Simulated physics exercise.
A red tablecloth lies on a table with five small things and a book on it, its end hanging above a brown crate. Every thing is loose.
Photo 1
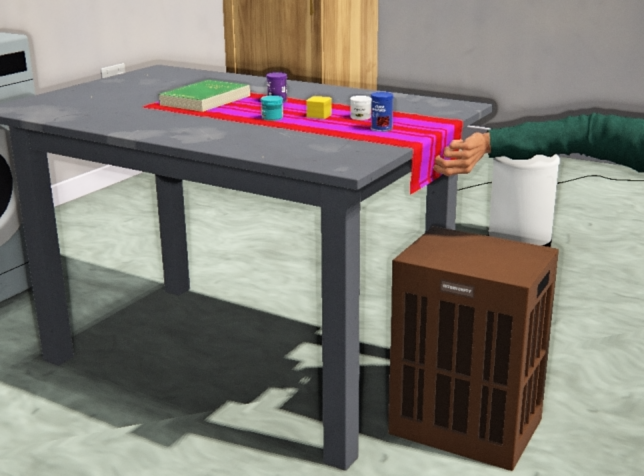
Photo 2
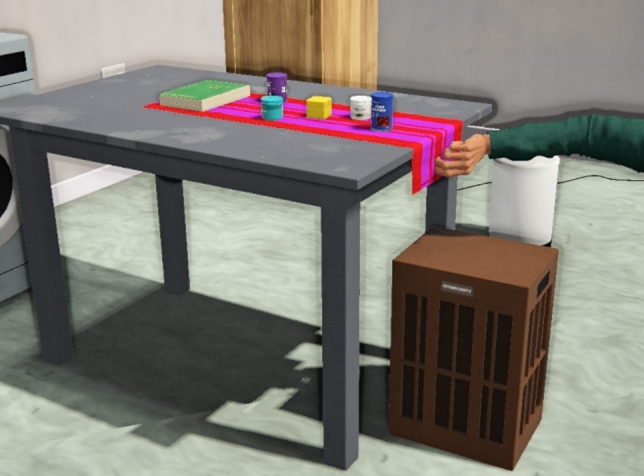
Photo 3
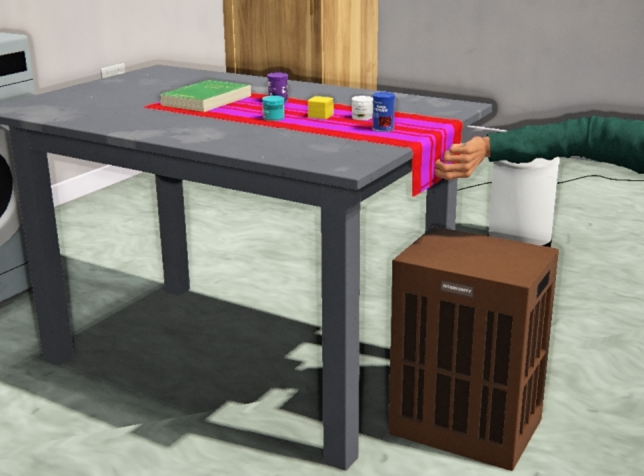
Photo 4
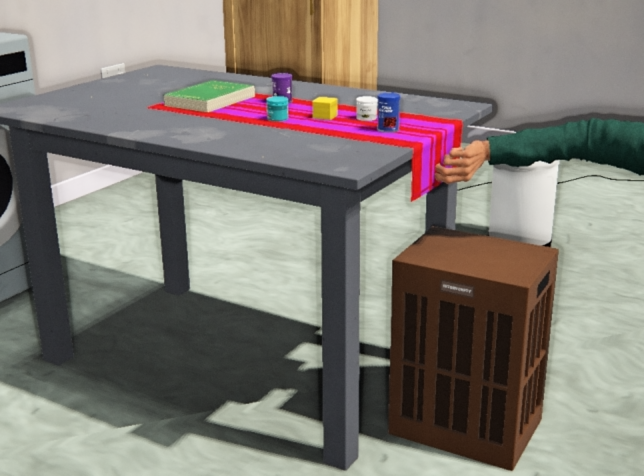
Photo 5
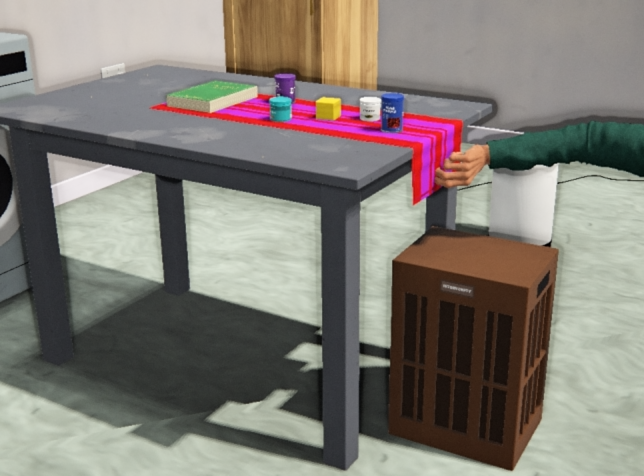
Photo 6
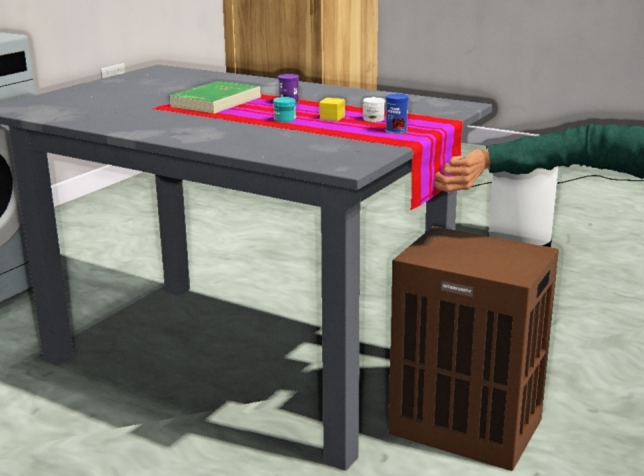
A hand in a green sleeve slowly pulls a red and pink striped cloth slightly right over the edge of a gray table, its hem lowering above a brown crate, while the book and five small objects on it shift right together.
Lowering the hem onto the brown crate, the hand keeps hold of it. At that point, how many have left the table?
What comes down is a single thing.
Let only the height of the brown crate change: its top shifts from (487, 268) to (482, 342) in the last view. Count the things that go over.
That comes to 3.
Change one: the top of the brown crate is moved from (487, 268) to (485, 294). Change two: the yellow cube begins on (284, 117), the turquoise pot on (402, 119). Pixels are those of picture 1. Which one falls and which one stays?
The yellow cube stays put; the turquoise pot is lost.
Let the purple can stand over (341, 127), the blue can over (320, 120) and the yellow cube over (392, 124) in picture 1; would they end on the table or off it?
The purple can ends up still aboard; the blue can ends up still aboard; the yellow cube ends up knocked off.
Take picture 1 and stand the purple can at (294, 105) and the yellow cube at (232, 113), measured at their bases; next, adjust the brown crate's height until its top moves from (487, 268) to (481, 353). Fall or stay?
Note: Purple can lost; yellow cube kept on top.
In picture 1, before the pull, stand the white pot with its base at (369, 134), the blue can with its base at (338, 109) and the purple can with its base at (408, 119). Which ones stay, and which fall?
The white pot comes down, the blue can holds on, the purple can is carried off.
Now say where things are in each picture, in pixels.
The first picture shows hem (410, 194); blue can (382, 94); white pot (361, 98); yellow cube (319, 99); turquoise pot (272, 98); purple can (277, 75); top of the crate (487, 268).
The second picture shows hem (412, 195); blue can (382, 94).
The third picture shows hem (412, 197); white pot (362, 98).
The fourth picture shows hem (411, 202); yellow cube (325, 100); top of the crate (487, 268).
The fifth picture shows hem (413, 206); turquoise pot (280, 99).
The sixth picture shows hem (410, 210); blue can (397, 96); white pot (374, 100); yellow cube (332, 101); turquoise pot (284, 100); purple can (288, 76).
Soon after, hem near (436, 212); all still up.
Then, hem on the crate; blue can gone.
At rest, hem on the crate; blue can gone. The count of fallen things is one.
